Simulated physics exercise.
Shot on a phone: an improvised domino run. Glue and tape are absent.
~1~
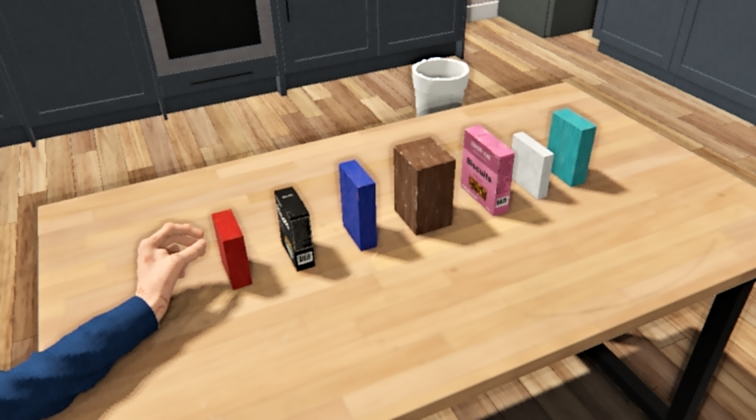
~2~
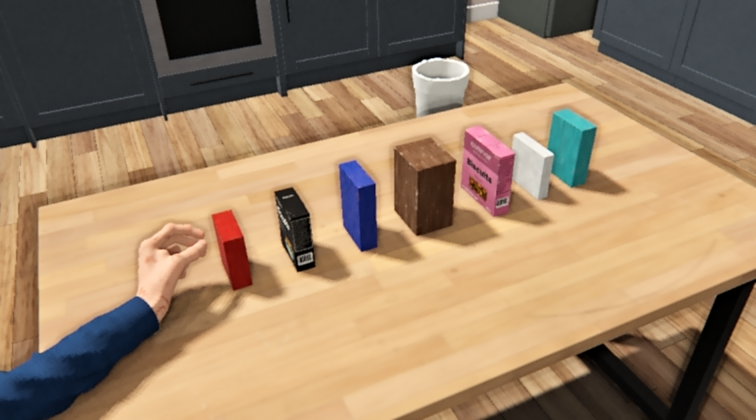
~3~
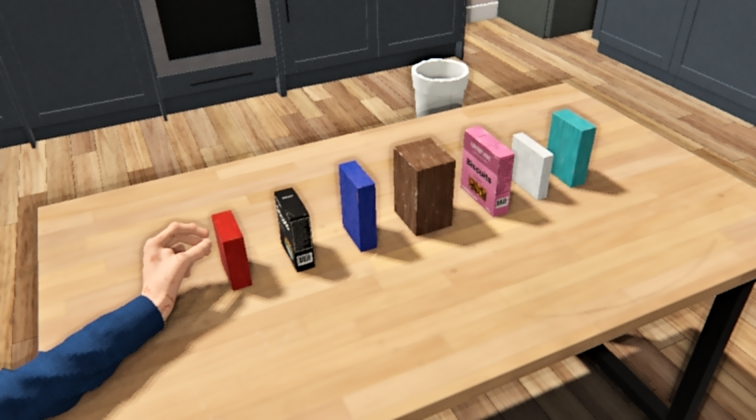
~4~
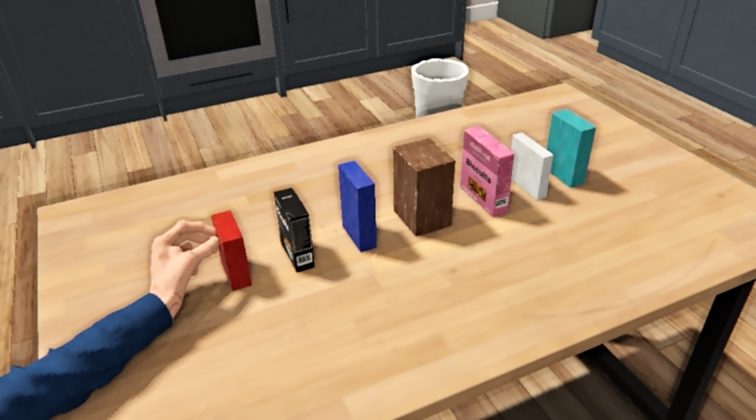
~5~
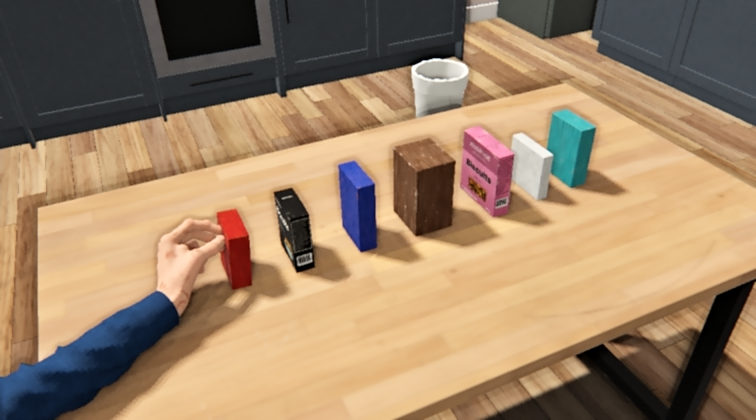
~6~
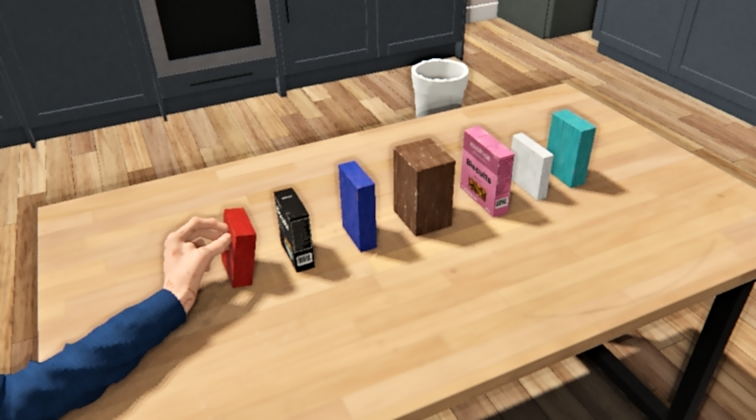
A hand in a blue sleeve reaches in from the left over a light wooden table, seen from above at an angle in a kitchen with dark cabinets and a white bin. Seven upright blocks and packets line up from left to right: red, black, blue, brown, pink, white and teal. The hand moves slightly right to the red board and pushes it into a slight rightward lean, while the others and the camera stay still.
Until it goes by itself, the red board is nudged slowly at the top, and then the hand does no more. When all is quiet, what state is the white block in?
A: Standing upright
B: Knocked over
(A) Standing upright.
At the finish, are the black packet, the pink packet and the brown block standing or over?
The black packet tips over; the pink packet is still upright; the brown block is still upright.
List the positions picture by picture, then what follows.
White block (530, 166); blue board (358, 205), in the first picture.
Black packet (295, 230); pink packet (486, 171), in the second picture.
Blue board (358, 206); brown block (423, 187), in the third picture.
Black packet (294, 230); pink packet (486, 172), in the fourth picture.
Red board 5° over; blue board (358, 207); brown block (423, 187), in the fifth picture.
Red board 12° over; white block (530, 167); black packet (294, 230), in the sixth picture.
Then, 0.30 s past the last view, red board 55° over; black packet rocked 12° from its first pose.
Then, 0.50 s past the last view, red board 71° over; black packet rocked 57° from its first pose; blue board rocked 12° from its first pose.
Finally, down or leaning hard on the table, black packet; left askew, blue board; the other 3 still in place. Final places as the last picture's camera would see them, white block near (530, 167).
